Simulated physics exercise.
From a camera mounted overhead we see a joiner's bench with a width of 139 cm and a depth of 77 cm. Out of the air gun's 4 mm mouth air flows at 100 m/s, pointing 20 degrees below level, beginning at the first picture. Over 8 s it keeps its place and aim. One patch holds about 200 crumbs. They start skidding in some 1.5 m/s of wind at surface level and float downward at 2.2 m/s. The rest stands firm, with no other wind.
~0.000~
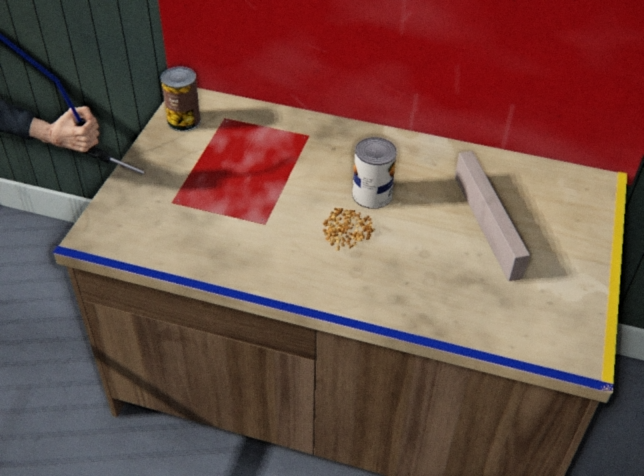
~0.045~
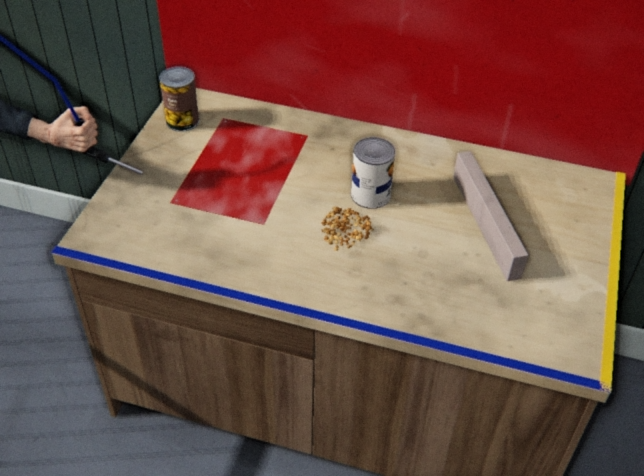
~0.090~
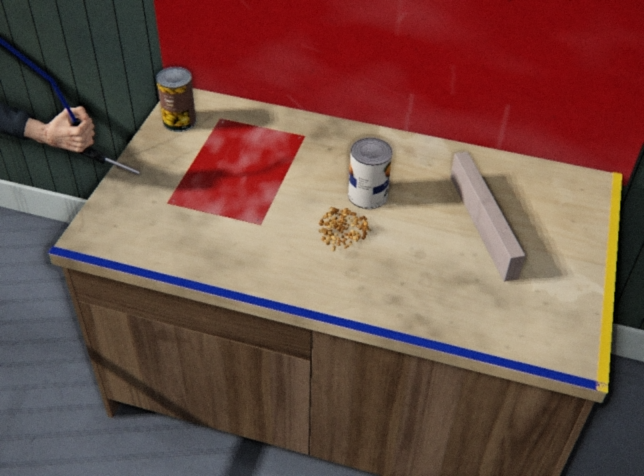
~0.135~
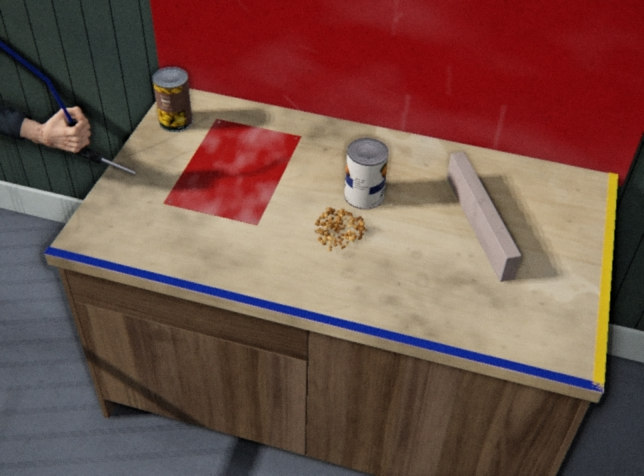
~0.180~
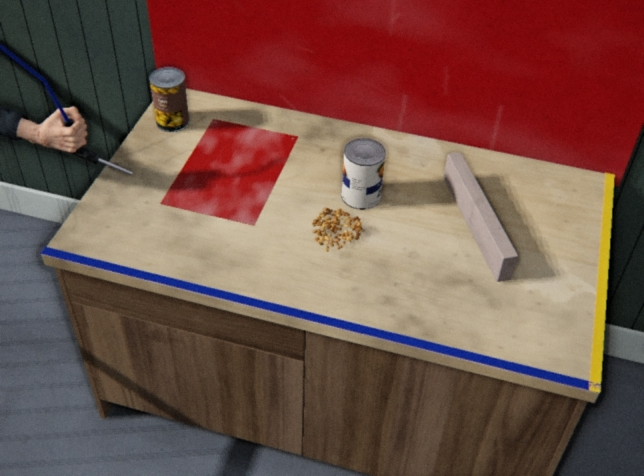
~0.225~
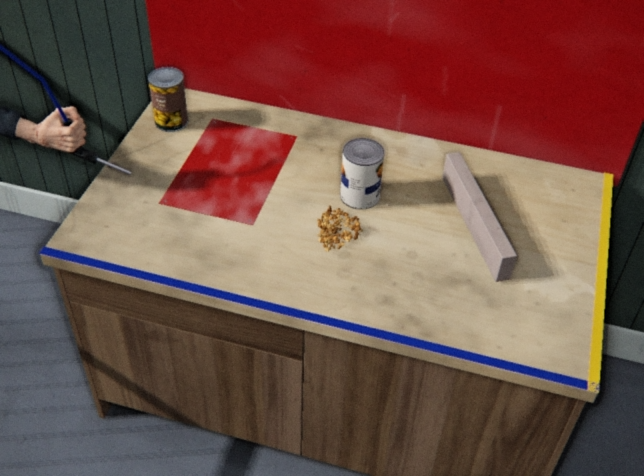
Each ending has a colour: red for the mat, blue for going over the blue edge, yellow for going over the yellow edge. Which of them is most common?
Yellow.
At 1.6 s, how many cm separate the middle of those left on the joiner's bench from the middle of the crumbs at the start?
About 35 cm.
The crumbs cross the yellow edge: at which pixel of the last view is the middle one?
(603, 331).
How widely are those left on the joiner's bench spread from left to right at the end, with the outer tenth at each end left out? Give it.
10 centimetres or so.
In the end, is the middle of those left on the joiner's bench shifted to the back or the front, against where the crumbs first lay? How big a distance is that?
Rearward, by about 5 cm.
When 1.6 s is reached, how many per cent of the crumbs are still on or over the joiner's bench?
I'd say some 80 % at that moment.
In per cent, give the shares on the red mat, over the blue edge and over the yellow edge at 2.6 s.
About 0 per cent red, 0 per cent blue and 20 per cent yellow.
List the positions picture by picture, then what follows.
In the first frame, the middle of the crumbs is near (345, 228), none has stirred yet and the mouth of the air gun is at (144, 173).
In the second frame, the middle of the crumbs is near (343, 226), none has stirred yet, the red mat is centred on (242, 168), the blue edge is centred on (313, 318) and the yellow edge is centred on (619, 270).
In the third frame, the middle of the crumbs is near (341, 227), none has stirred yet, the top of a tin is at (372, 151) and the top of a plank is at (488, 201).
In the fourth frame, the middle of the crumbs is near (337, 227) and none has stirred yet.
In the fifth frame, the middle of the crumbs is near (334, 227) and none has stirred yet.
In the sixth frame, the middle of the crumbs is near (334, 228), the farthest in sight from the air gun is at (361, 231) and about 5 % have left their places.
After 1.6 s, 41 % are on the move or not yet settled, 0 % are on the red mat, 0 % over the blue edge and 22 % over the yellow edge; the middle of those still in play is near (474, 248).
After 2.6 s, 36 % are on the move or not yet settled, 0 % are on the red mat, 0 % over the blue edge and 25 % over the yellow edge; the middle of those still in play is near (474, 248).
After 4.4 s, 30 % are on the move or not yet settled, 0 % are on the red mat, 0 % over the blue edge and 26 % over the yellow edge; the middle of those still in play is near (474, 248).
After 8.0 s, at the end, 0 % are on the red mat, 0 % over the blue edge and 28 % over the yellow edge; the middle of those still in play is near (474, 245).
